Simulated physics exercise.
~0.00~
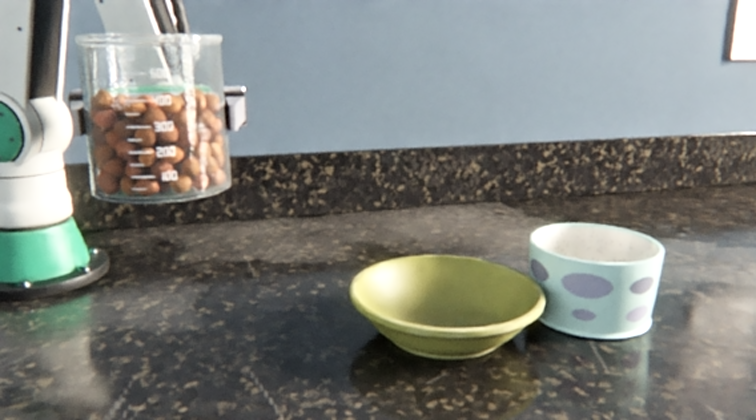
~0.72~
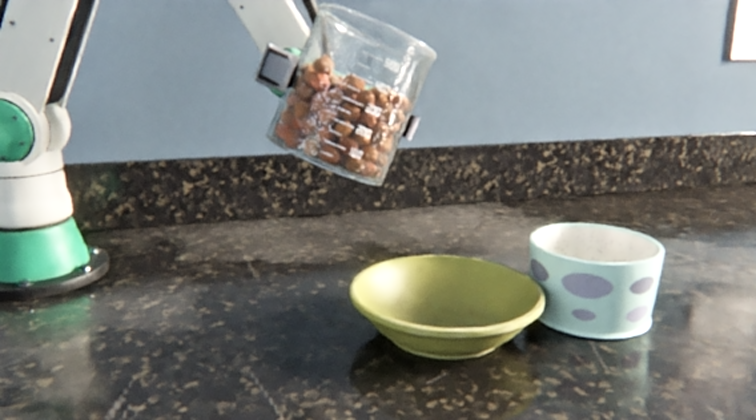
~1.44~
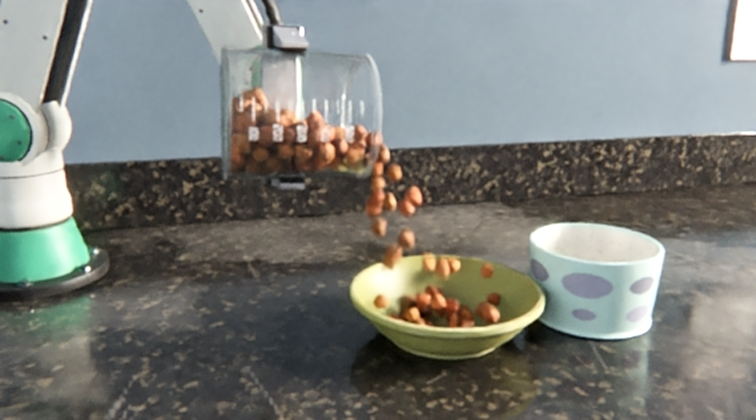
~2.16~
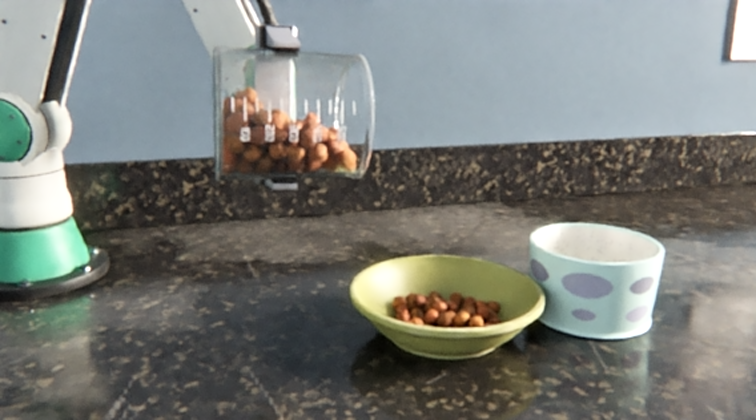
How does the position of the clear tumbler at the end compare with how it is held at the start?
At the start the tumbler is held upright, and by the end it is lying on its side in the robot arm's grip.
